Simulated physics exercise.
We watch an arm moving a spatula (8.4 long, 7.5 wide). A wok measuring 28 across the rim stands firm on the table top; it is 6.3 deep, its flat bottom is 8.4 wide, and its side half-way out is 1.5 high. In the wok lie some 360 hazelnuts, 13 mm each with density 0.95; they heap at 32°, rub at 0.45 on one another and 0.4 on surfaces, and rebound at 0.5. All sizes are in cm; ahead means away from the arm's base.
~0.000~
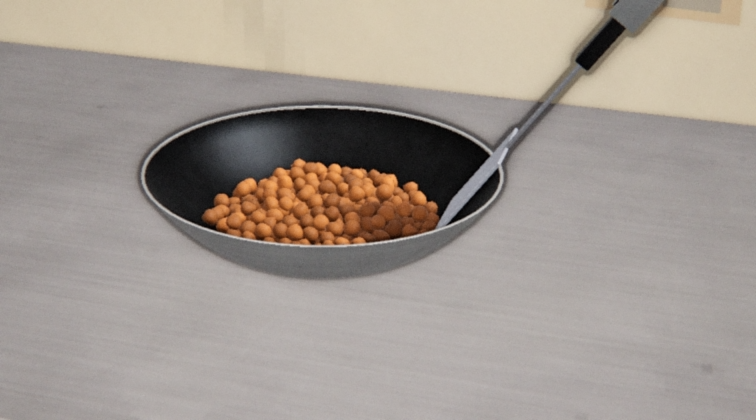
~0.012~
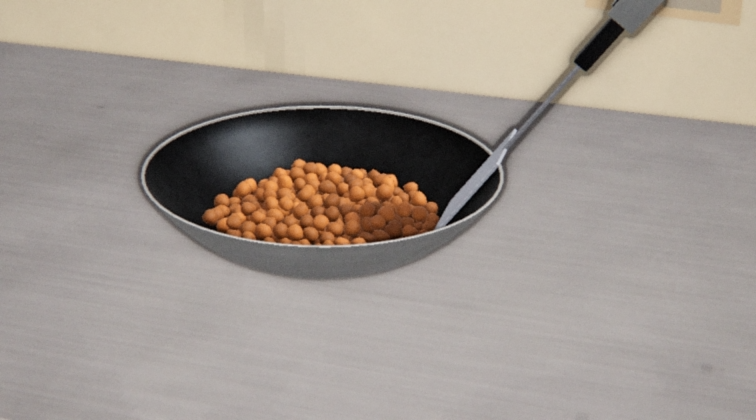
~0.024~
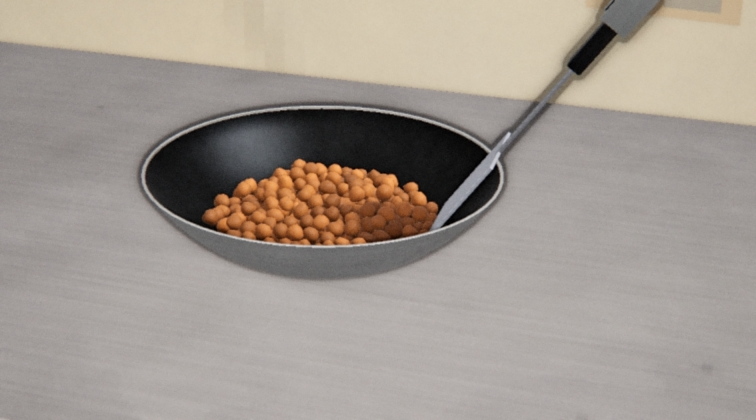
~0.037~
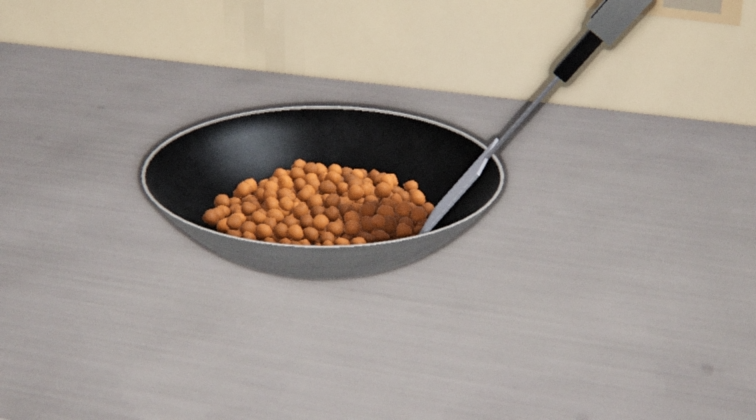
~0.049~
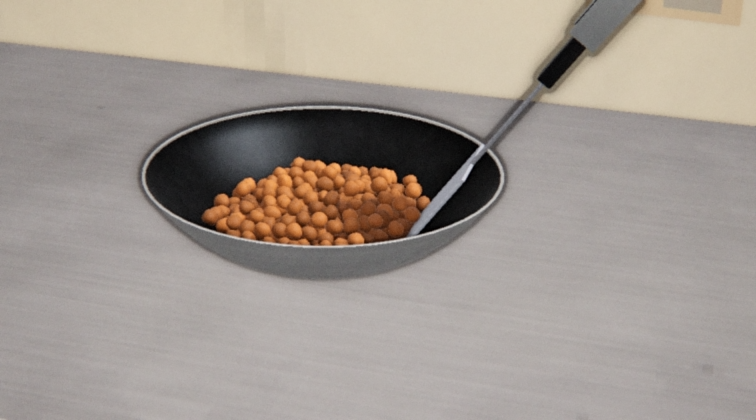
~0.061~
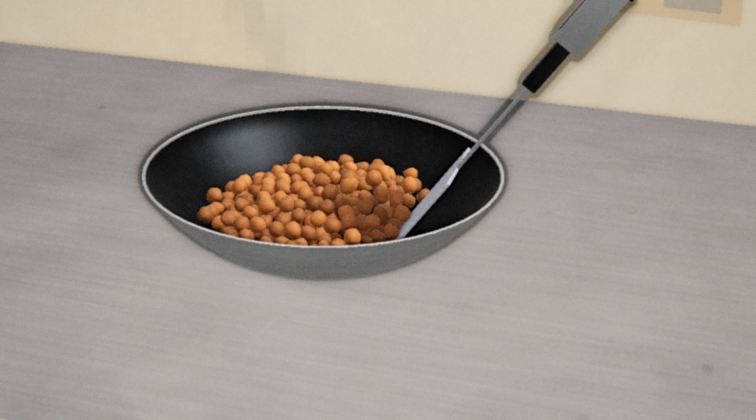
A mechanical arm slid a spatula a short way left through a dark wok of round brown nuts on a gray table top, and the heap shifted slightly left as the blade pressed in.
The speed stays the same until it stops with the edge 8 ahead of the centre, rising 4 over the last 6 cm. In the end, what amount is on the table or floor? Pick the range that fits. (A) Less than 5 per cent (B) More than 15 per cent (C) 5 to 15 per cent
(B) More than 15 per cent.
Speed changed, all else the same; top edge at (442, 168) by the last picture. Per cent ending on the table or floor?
About 30 percent.
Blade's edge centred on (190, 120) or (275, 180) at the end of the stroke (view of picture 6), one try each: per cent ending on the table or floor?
Try 1: Approx. 40 %; try 2: Approx. 5 %.
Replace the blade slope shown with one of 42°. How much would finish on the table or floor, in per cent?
It would come to roughly 25 percent.
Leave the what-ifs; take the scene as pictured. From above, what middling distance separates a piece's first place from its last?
Somewhere around 5 centimetres, I'd say.
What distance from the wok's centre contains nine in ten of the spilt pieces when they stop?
Roughly 55 cm.
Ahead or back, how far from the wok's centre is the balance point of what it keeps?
Ahead, by around 3.0 cm.
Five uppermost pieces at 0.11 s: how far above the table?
They are some 6 cm up.
After 0.11 s, sloping 55°, highest piece 6 above the table; 359 in the wok.
After 0.17 s, sloping 55°, highest piece 7 above the table; 359 in the wok.
After 0.40 s, sloping 55°, highest piece 11 above the table; 269 in the wok, 40 on the table or floor, 50 on the blade or in flight.
After 1.45 s, sloping 55°, highest piece 5 above the table; 269 in the wok, 90 on the table or floor.
At rest, 269 in the wok, 90 on the table or floor. That is 25 % on the table or floor.
